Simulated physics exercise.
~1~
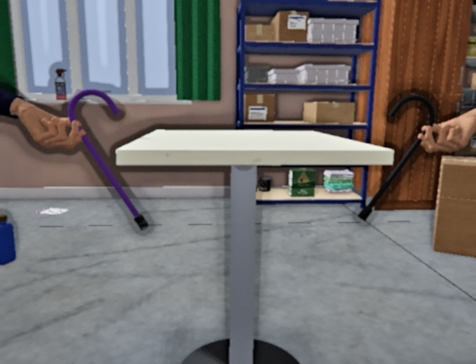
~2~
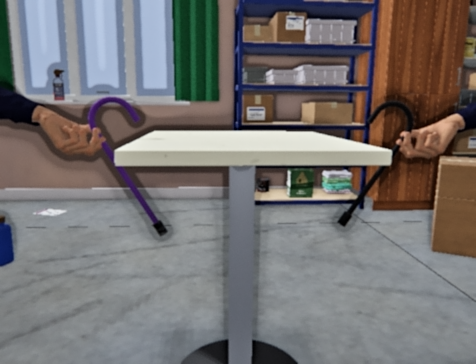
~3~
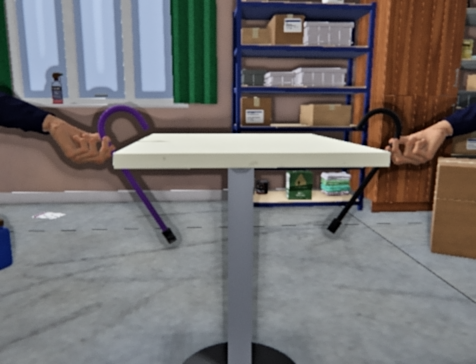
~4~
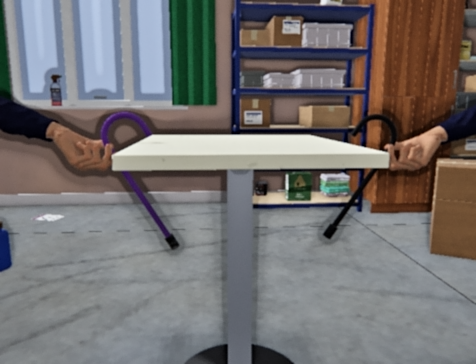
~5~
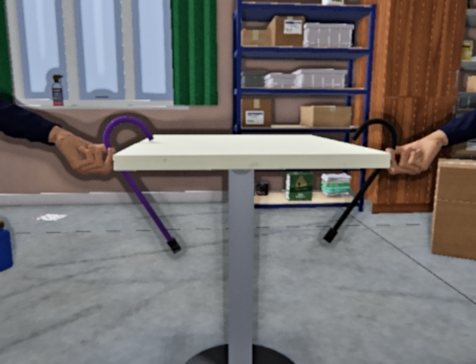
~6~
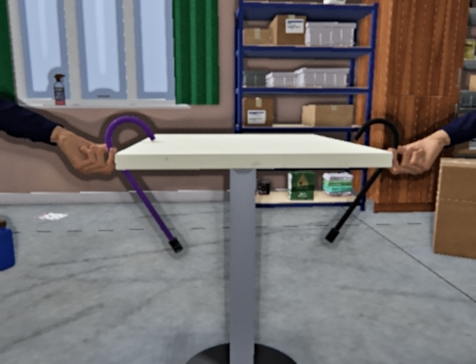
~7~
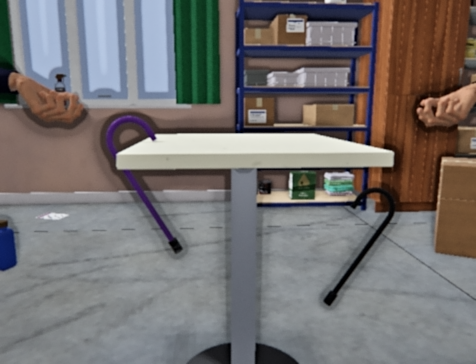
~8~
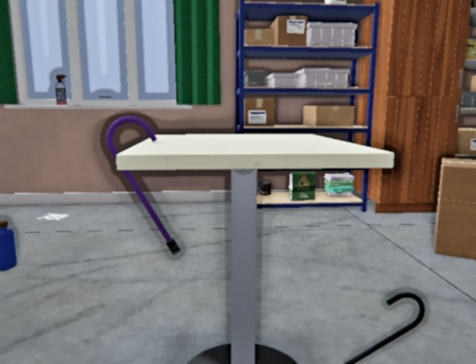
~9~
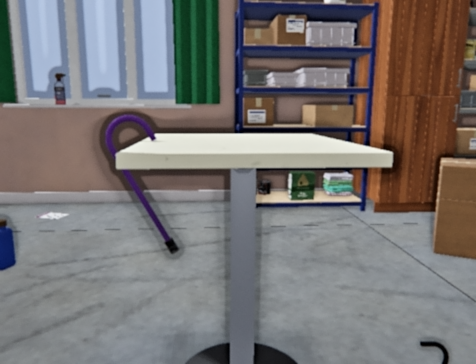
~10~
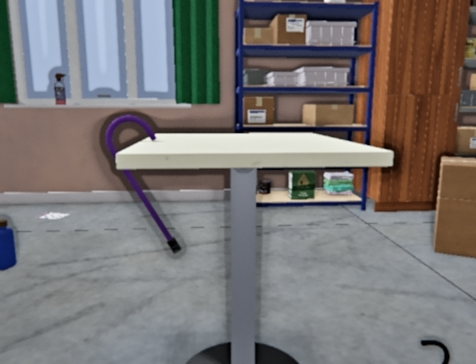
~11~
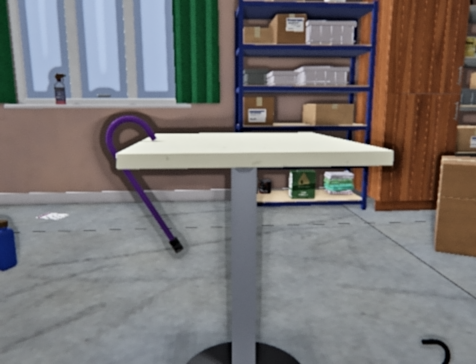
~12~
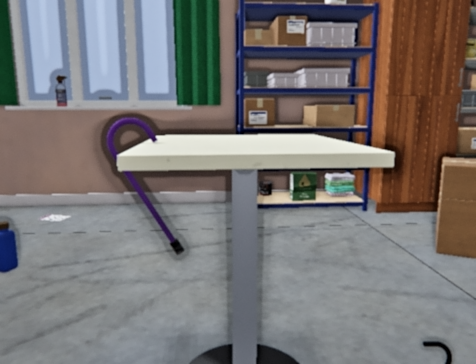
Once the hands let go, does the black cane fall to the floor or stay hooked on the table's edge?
The black cane falls to the floor, while the purple cane stays hooked on the edge of the table.
